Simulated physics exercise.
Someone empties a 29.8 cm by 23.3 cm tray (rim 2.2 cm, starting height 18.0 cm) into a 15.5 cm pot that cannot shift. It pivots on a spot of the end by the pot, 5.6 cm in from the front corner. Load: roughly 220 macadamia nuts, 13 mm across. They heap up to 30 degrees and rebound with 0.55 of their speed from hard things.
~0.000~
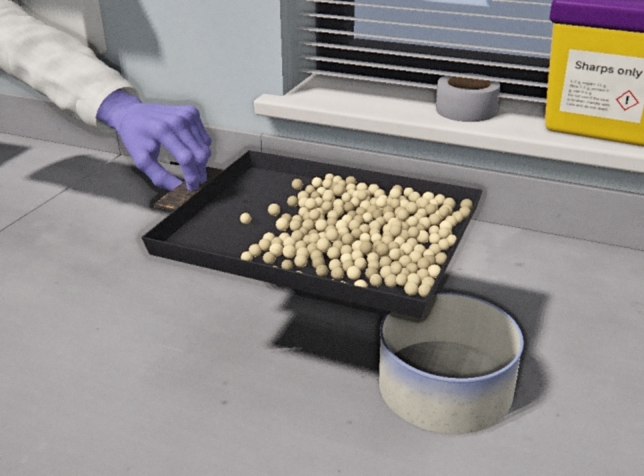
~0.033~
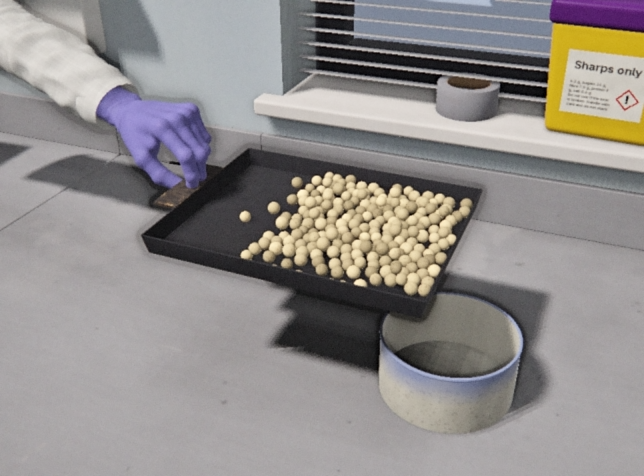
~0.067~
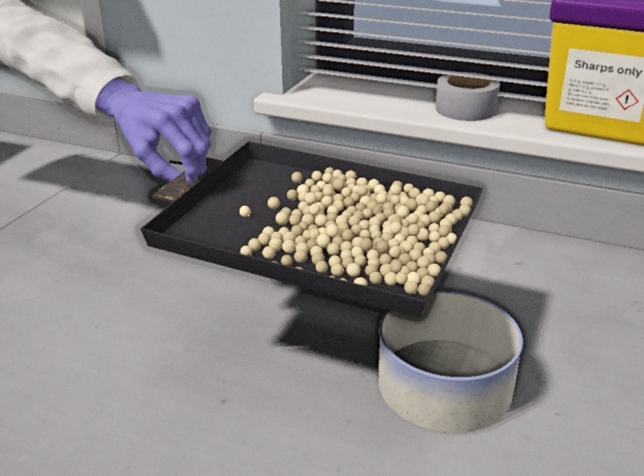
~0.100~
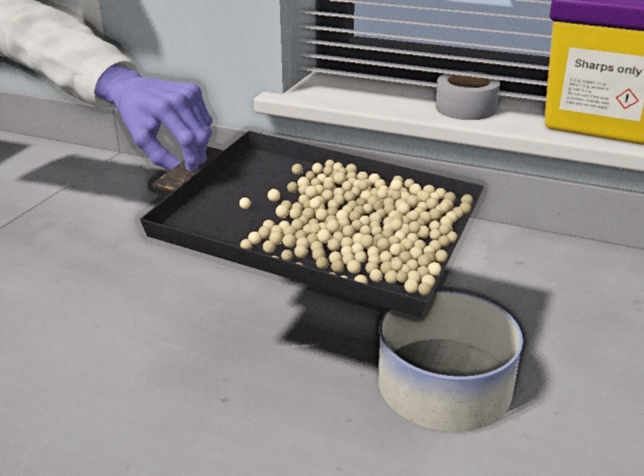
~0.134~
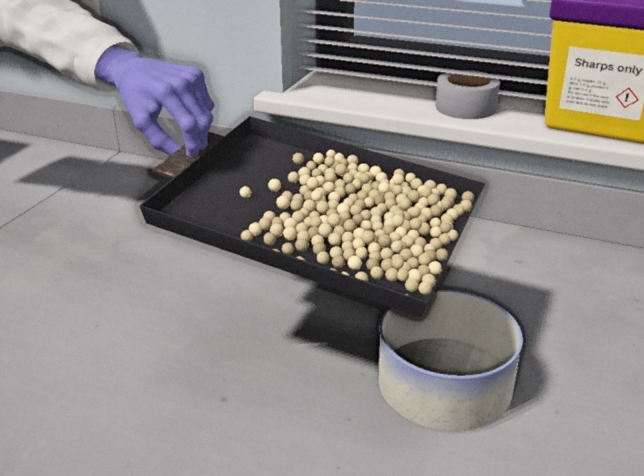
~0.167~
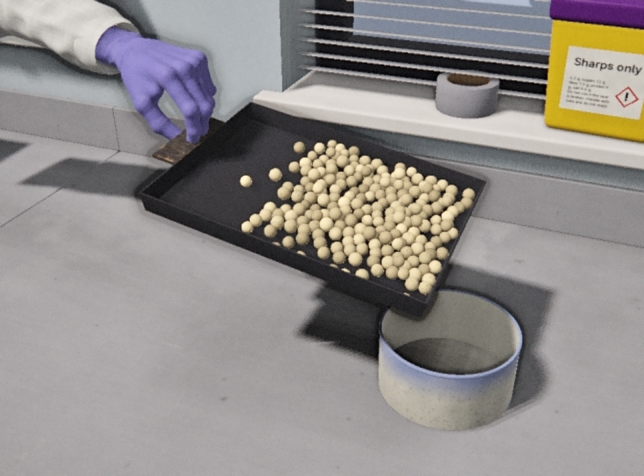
A black rectangular tray, its right side covered with a heap of pale, round macadamia nuts, sits above a grey floor or worktop in a clinical-looking room, seen from above at an angle. A purple-gloved hand in a white sleeve is at its left end, a blue-rimmed pot stands below right, and a grey tape roll and yellow sharps box rest on the sill. The tray's left end rises slightly, tilting it down towards the pot, while the nuts barely shift and the view stays still.
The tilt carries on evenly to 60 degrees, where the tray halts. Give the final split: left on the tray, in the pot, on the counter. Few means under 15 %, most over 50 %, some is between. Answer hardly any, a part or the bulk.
Tray the bulk, pot hardly any, counter hardly any.
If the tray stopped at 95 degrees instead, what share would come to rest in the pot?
Then about 15 per cent.
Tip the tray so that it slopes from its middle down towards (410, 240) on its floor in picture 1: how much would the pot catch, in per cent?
About 0 per cent.
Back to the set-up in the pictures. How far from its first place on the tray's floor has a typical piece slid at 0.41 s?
Roughly 2 cm.
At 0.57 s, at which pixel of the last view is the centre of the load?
At about (423, 194).
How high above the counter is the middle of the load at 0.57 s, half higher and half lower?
Roughly 26 cm.
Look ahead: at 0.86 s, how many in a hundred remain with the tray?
Roughly 90 per cent.
After 0.41 s, tilt 36 degrees; the tray holds 100 %, the pot 0 %.
After 0.57 s, tilt 52 degrees; the tray holds 100 %, the pot 0 %.
After 0.86 s, tilt 60 degrees; the tray holds 90 %, the pot 0 %.
In the end, at 1.8 s, tray 90 %, pot 0 %, counter 5 %.
